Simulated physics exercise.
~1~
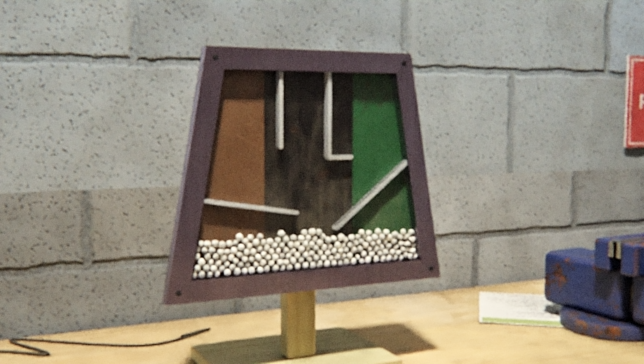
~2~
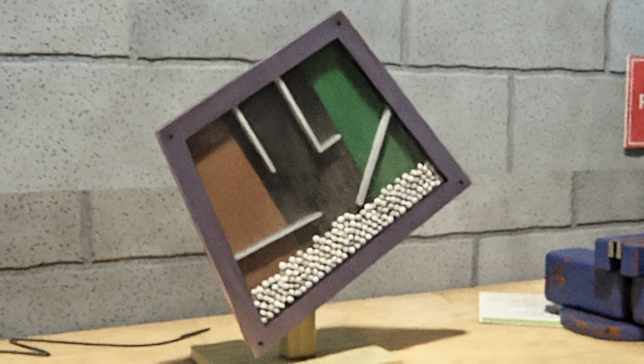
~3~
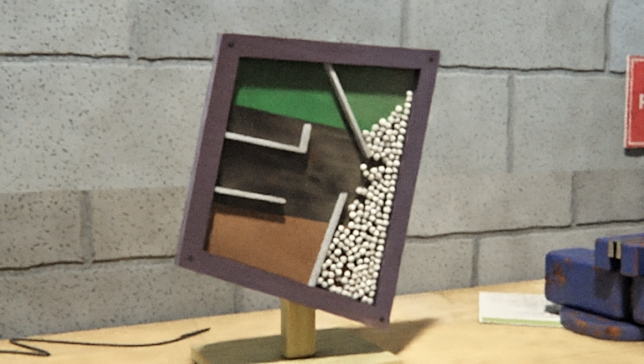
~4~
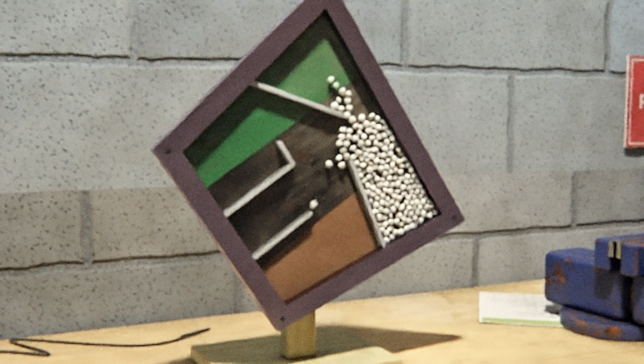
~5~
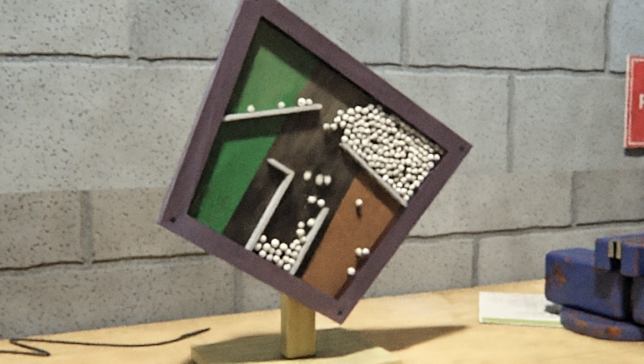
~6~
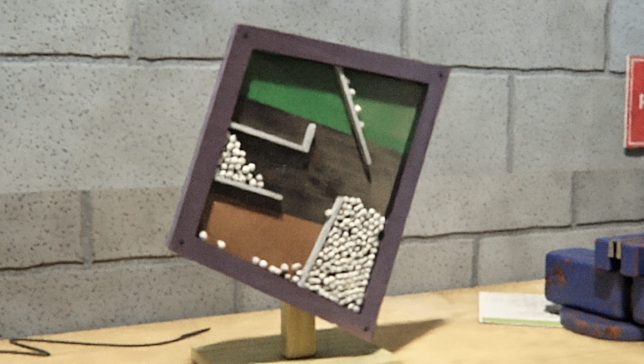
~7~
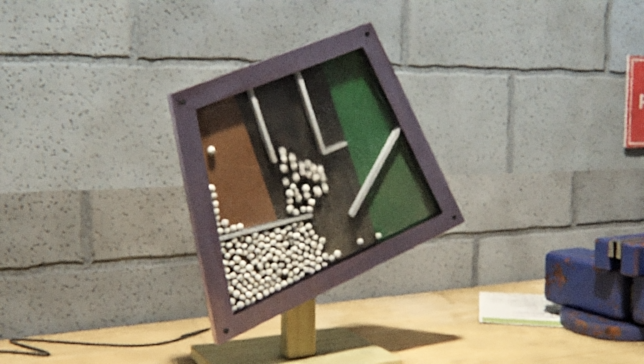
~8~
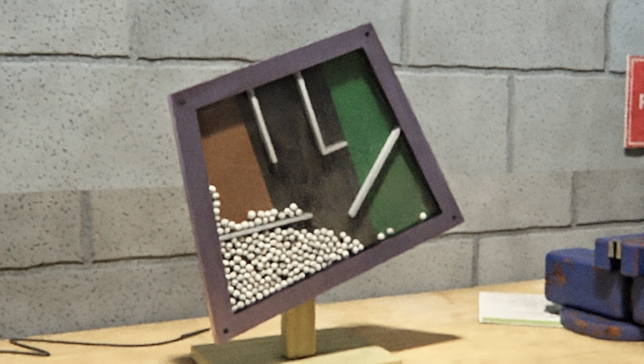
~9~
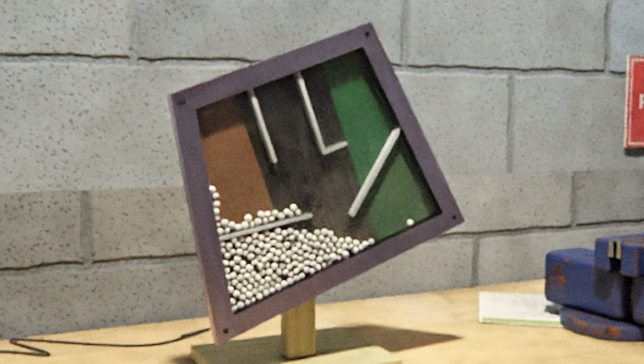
On a workbench by a block wall, a framed case turns anticlockwise, then swings partway back, white pellets settling lower left.
